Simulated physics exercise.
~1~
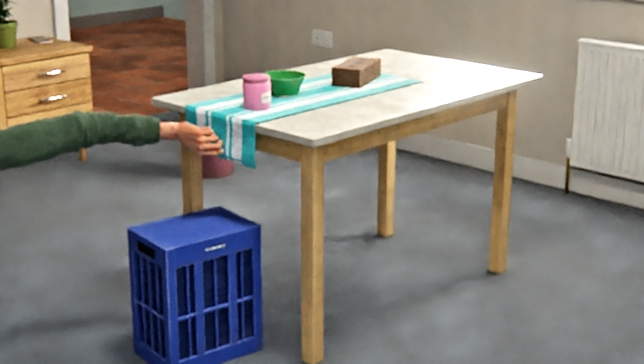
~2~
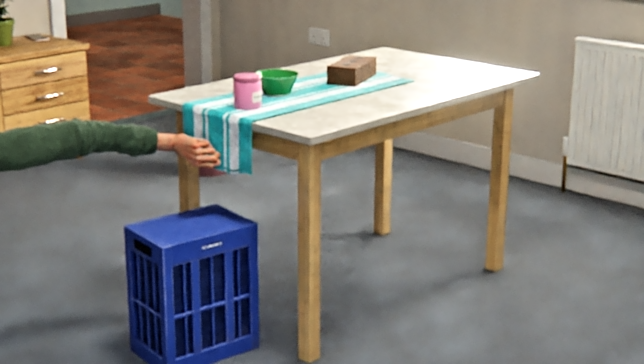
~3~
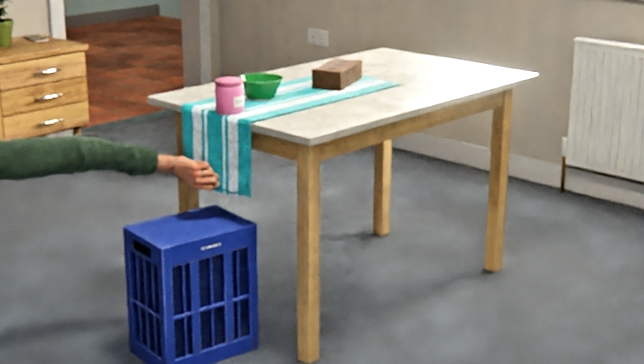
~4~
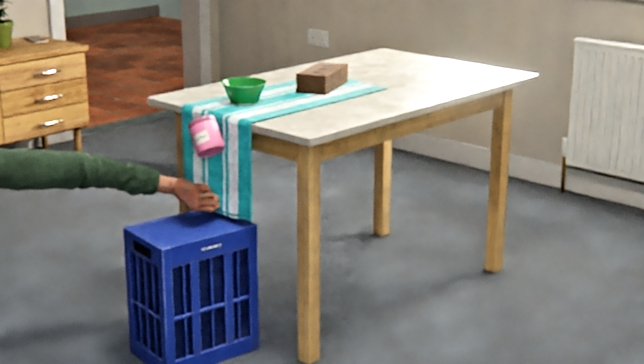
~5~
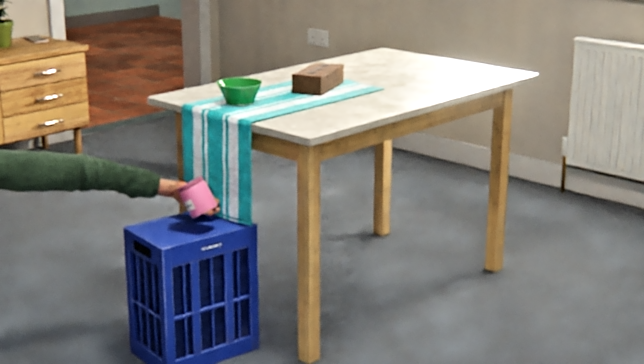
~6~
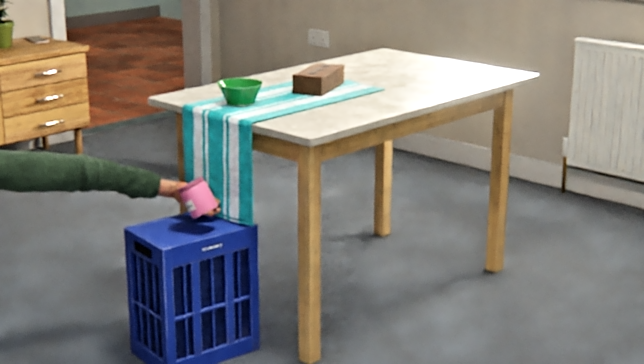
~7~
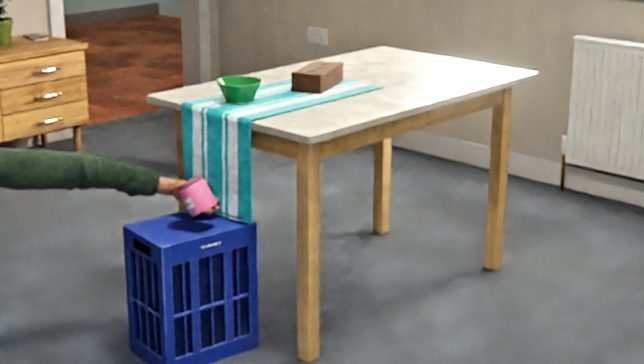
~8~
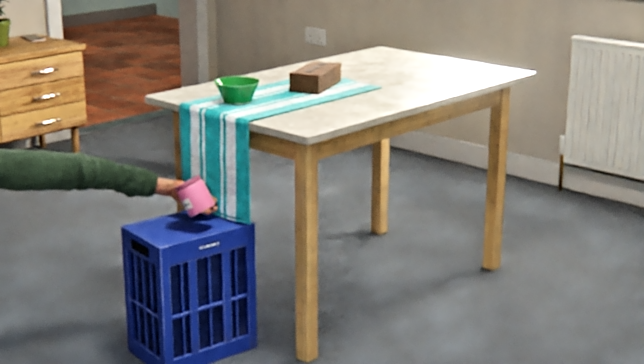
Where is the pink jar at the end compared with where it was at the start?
At the start the pink jar stands on the striped scarf on the table, near its left end. At the end it is off the table, lower and further left, tilted beside the hand at the top of the blue crate.
